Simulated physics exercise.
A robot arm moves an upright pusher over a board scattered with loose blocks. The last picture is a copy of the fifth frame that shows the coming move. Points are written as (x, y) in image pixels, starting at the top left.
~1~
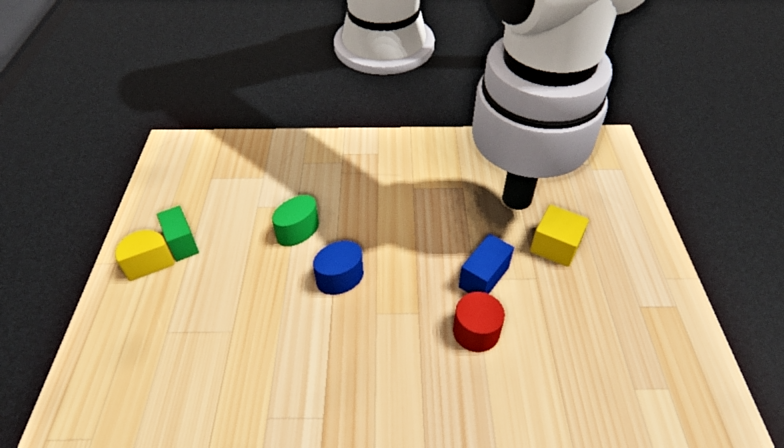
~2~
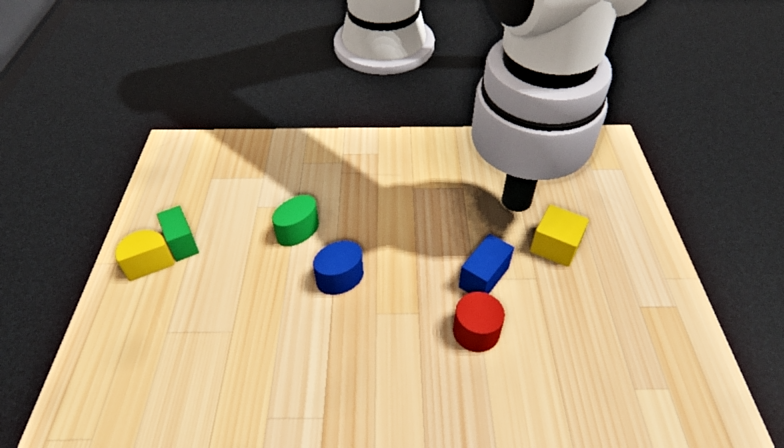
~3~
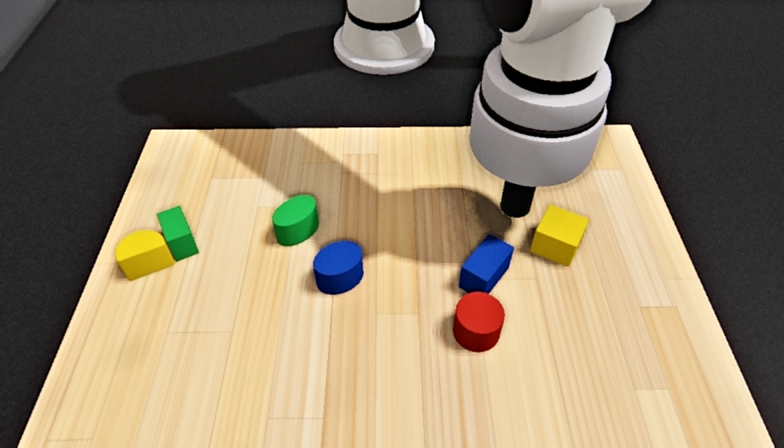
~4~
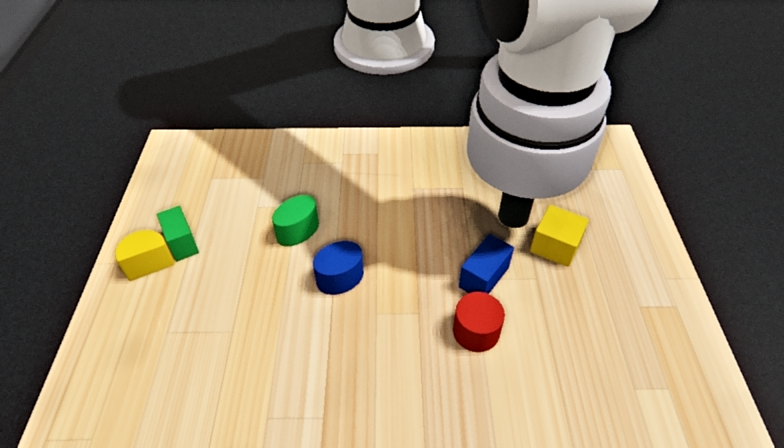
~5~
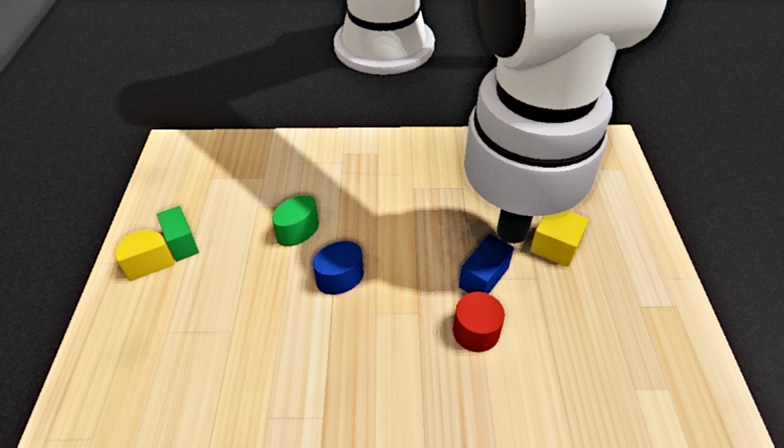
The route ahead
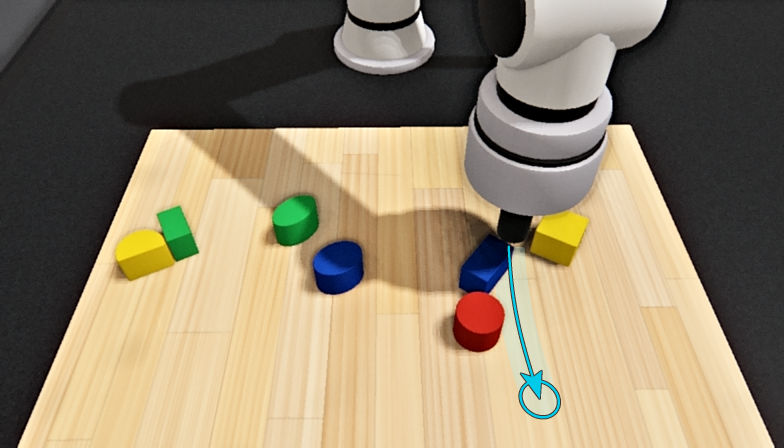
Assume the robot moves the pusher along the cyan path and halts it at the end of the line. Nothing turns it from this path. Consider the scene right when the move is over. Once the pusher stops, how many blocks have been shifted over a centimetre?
One block moves more than 1 cm.
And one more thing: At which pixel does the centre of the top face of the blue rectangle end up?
Around pixel (473, 280).
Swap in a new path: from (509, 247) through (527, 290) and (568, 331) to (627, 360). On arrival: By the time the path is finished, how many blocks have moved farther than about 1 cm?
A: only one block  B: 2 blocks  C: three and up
I'll go with A - only one block.
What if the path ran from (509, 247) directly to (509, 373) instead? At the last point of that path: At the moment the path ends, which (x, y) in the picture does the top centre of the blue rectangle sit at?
My best guess is (465, 282).
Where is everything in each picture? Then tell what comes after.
Tip of the pusher at (517, 199), middles of tops, red cylinder at (480, 312), blue rectangle at (488, 256), in the first frame.
Pusher at (516, 201), nothing pushed, in the second frame.
Pusher at (515, 207), nothing pushed, in the third frame.
Pusher at (513, 217), nothing pushed, in the fourth frame.
Pusher at (512, 232), red cylinder at (480, 312), blue rectangle at (488, 256), in the fifth frame.
The line goes from (509, 247) over (512, 291) and (522, 341) to (540, 399).
What follows on the original path. One third of the way, pusher at (516, 277); blue rectangle at (475, 279), turned 45° clockwise.
Two thirds of the way, pusher at (527, 328); blue rectangle at (473, 280), turned 50° clockwise.
At the end, pusher at (545, 387); red cylinder unmoved; blue rectangle at (473, 280), turned 50° clockwise.
